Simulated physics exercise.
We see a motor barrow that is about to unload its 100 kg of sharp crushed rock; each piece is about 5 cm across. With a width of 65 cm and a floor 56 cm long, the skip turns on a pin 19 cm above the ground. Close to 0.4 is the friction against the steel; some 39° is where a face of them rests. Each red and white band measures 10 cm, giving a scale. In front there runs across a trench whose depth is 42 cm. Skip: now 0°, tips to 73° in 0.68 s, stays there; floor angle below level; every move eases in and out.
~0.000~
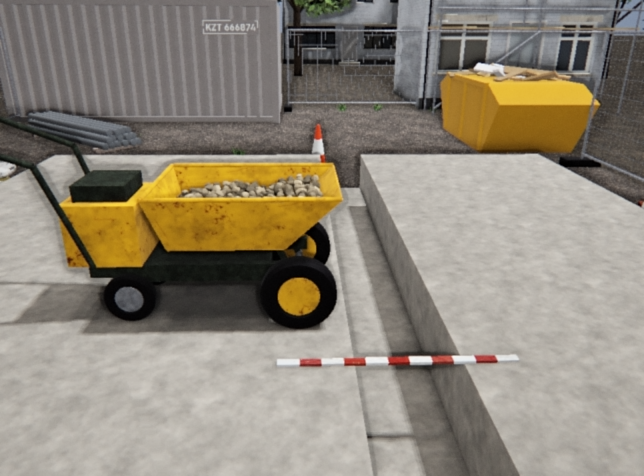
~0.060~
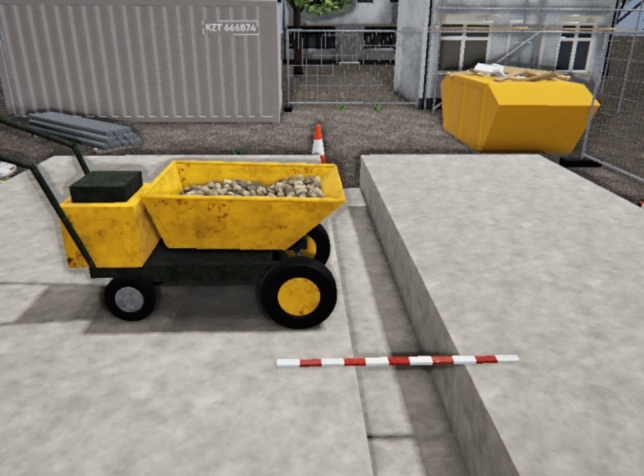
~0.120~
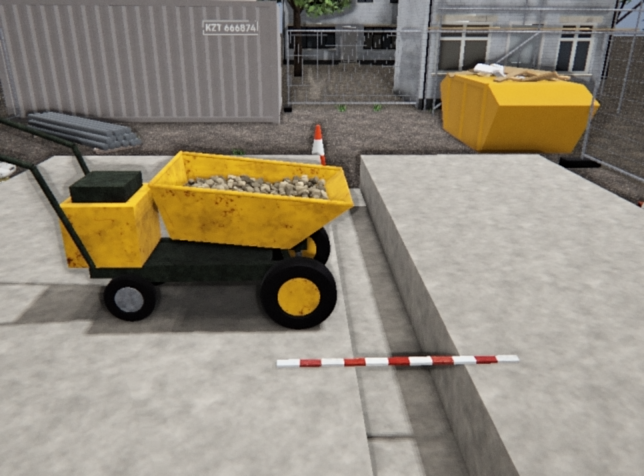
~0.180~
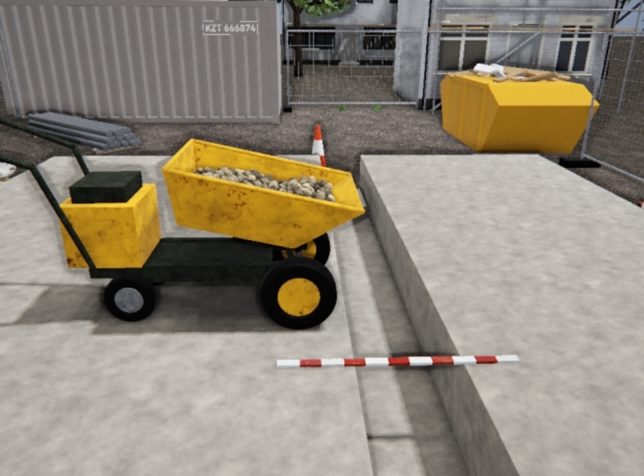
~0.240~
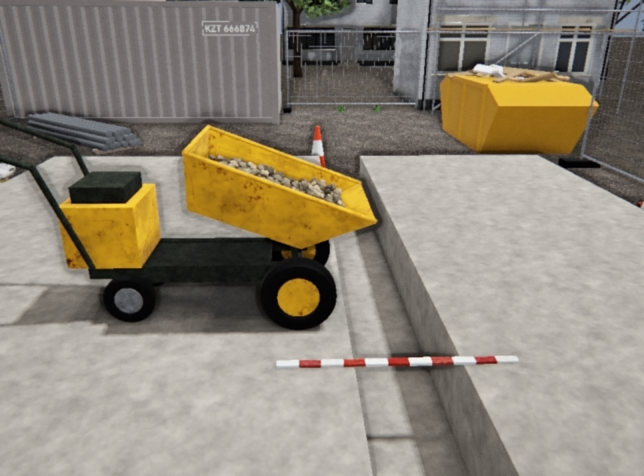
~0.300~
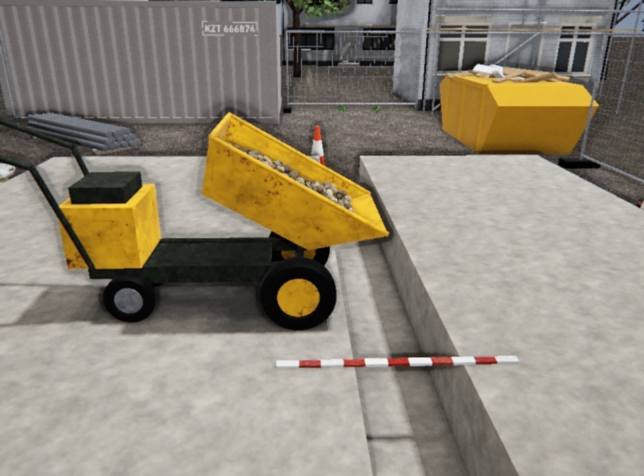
Construction site with a yellow motor barrow standing beside a trench, its stone-filled skip tilting steadily forward to the right.
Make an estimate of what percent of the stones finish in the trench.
About 58 percent.
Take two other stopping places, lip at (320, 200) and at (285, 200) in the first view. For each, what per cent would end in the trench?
80 %, then 100 %.
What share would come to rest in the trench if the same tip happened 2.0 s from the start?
It would be near 85 per cent.
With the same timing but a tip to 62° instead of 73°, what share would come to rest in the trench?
It would be near 55 per cent.
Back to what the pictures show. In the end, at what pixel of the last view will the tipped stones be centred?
At about pixel (422, 342) in the last view.
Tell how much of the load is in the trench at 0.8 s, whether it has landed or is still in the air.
Something like 25 in a hundred.
After 0.5 s the floor is at 62°; 100 % in the skip; the foremost stones are at (385, 252).
After 0.8 s the floor is at 73°; 70 % in the skip, 25 % in the trench, 5 % past the trench; the foremost stones are at (445, 295).
After 1.1 s the floor is at 73°; 7 % in the skip, 51 % in the trench, 42 % past the trench; the foremost stones are at (567, 308).
After 3.1 s the floor is at 73°; 0 % in the skip, 58 % in the trench, 42 % past the trench; the foremost stones are at (635, 311).
